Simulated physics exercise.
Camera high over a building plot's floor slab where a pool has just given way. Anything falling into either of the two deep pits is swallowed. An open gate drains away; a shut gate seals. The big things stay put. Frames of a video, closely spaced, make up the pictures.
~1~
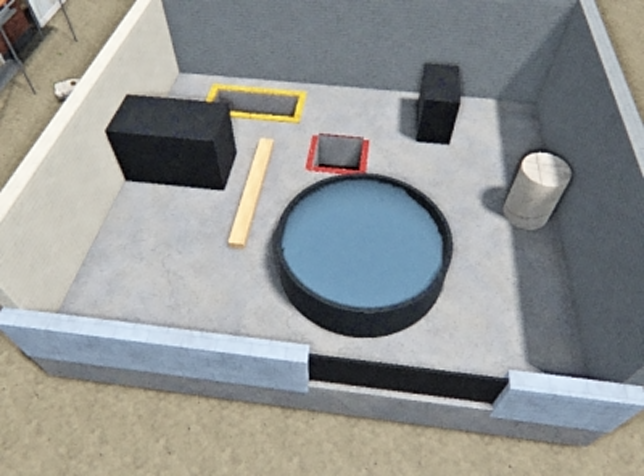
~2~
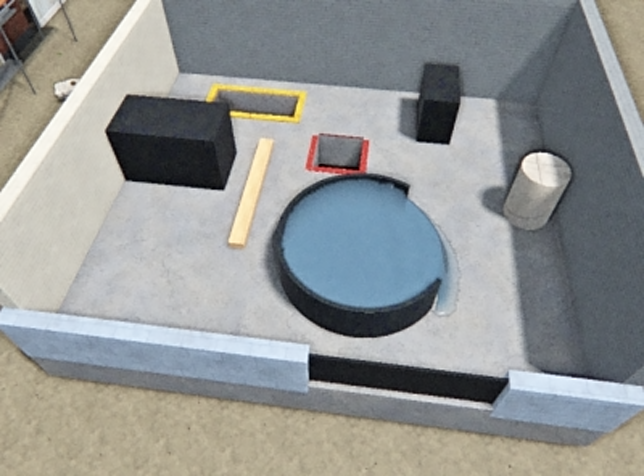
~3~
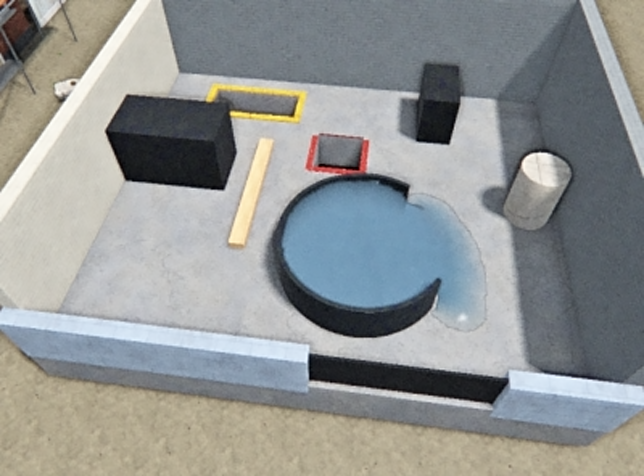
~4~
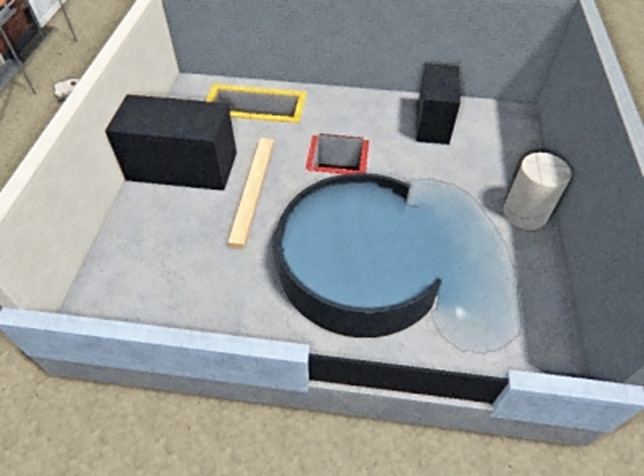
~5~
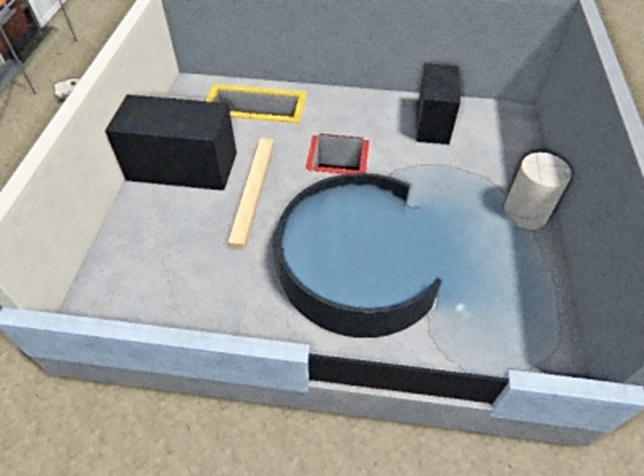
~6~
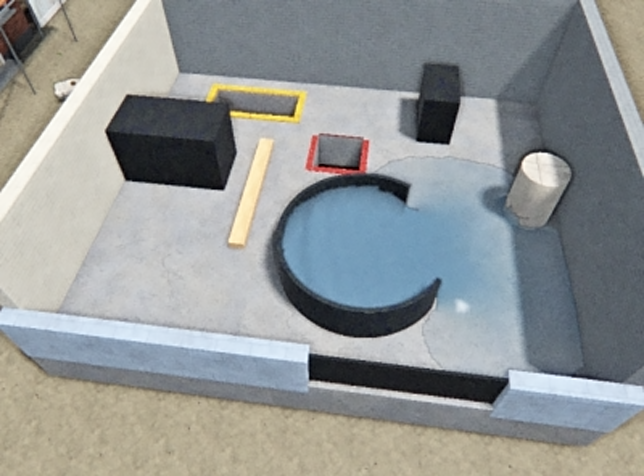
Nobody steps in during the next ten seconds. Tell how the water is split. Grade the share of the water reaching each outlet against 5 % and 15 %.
By my reckoning the gate stays under 5 %, the red pit lands between 5 and 15 %, the yellow pit stays under 5 %.
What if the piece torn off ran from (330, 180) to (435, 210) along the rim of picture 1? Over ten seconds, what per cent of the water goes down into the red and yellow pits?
Red about 30 %, yellow about 6 %.
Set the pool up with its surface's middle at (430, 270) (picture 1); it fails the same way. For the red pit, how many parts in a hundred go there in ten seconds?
The red pit ends up with 12 per cent.
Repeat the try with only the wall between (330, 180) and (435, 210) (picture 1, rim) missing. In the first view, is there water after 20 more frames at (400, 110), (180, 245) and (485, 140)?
In the order asked: Sodden, out of reach, sodden.
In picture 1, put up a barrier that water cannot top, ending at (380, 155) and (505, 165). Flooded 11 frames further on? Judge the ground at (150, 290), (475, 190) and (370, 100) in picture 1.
As the points were listed, they come out free from flooding, taken by the flood, and finally free from flooding.
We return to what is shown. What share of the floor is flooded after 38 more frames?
75 %.
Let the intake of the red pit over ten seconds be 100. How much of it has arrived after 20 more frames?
That share would be near 0 %.
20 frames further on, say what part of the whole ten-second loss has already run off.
Around 0 % of the total, roughly.
A moment on, water covers 25 % of the floor; the gate 0 %, the red pit 0 %, the yellow pit 0 %.
Next, water covers 30 % of the floor; the gate 0 %, the red pit 0 %, the yellow pit 0 %.
Then, water covers 40 % of the floor; the gate 0 %, the red pit 0 %, the yellow pit 0 %.
Later, water covers 75 % of the floor; the gate 0 %, the red pit 2 %, the yellow pit 2 %.
In the end, water covers 95 % of the floor; the gate 0 %, the red pit 8 %, the yellow pit 3 %.
